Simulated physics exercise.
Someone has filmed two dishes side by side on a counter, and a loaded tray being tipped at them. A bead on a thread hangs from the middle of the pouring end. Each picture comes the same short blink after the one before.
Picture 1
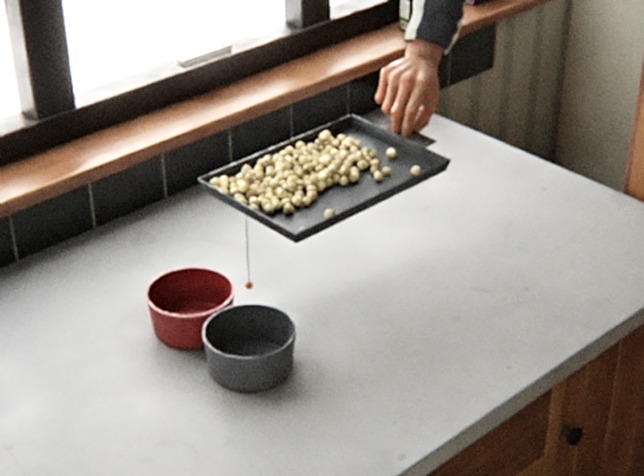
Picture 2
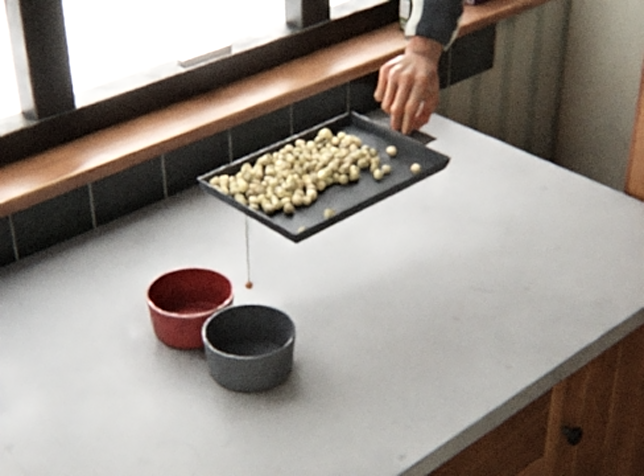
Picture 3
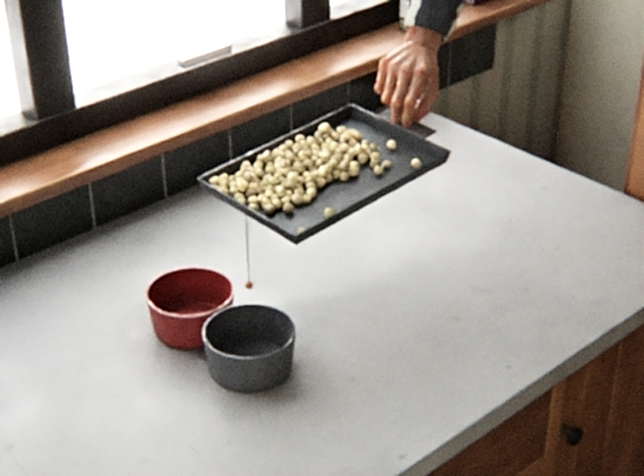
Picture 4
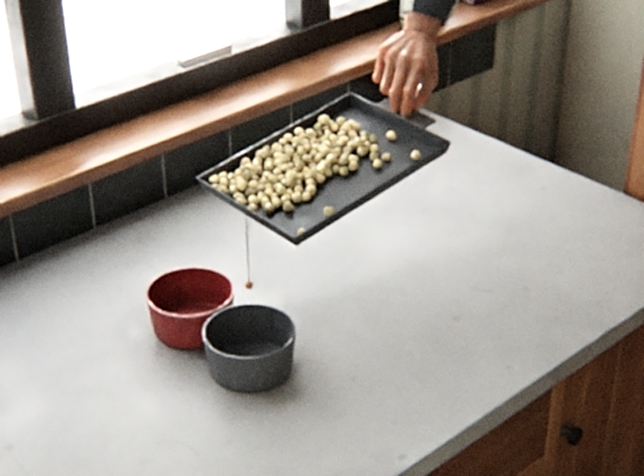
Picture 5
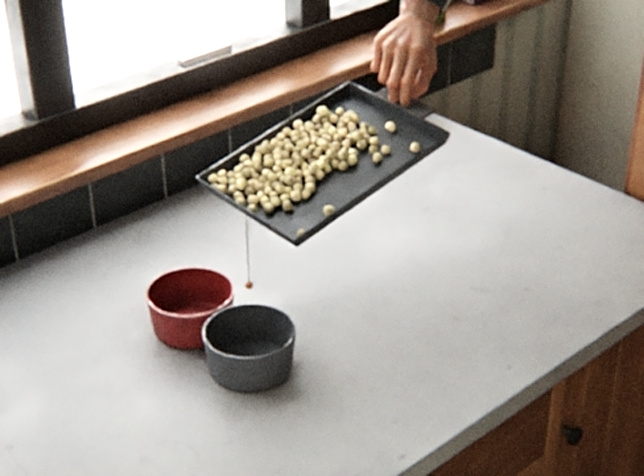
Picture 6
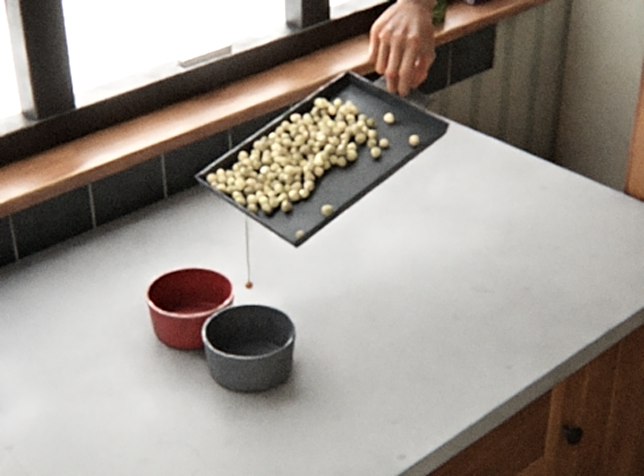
On a pale counter by a window, a hand held a dark tray of macadamia nuts near a red dish and a grey one, then gradually raised the handle end, tilting the tray toward its near corner.
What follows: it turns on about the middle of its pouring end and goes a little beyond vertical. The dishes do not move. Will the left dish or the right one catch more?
The right-hand one ends fuller.
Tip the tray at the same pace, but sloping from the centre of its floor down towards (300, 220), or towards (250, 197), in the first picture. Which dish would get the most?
At the first place the right-hand dish, at the second the left one.
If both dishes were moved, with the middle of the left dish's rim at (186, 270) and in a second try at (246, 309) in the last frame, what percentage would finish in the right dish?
First some 30, then 20 per cent.
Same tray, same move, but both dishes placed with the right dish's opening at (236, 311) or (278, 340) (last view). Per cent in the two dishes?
First some 40, then 80 per cent.
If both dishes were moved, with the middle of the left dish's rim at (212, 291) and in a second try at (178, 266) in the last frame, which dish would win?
The first try: Right. The second: Right.
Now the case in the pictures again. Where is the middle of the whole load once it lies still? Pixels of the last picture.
Roughly at (246, 360).
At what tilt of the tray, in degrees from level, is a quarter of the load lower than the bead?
At about 100°.
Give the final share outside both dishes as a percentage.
It comes to 20 per cent or so.
Shortly afterwards, tray tipped steeply; all but a few on the tray; a little in the right dish; a little in the air.
Next, tray tipped right over; near half on the tray; a little in the right dish; only a few in the left dish; a little outside both; near a third in the air.
Some moments later, tray tipped past a quarter turn; near two thirds in the right dish; a little in the left dish; near a quarter outside both.
In the end, tray tipped past a quarter turn; near two thirds in the right dish; a little in the left dish; near a quarter outside both.
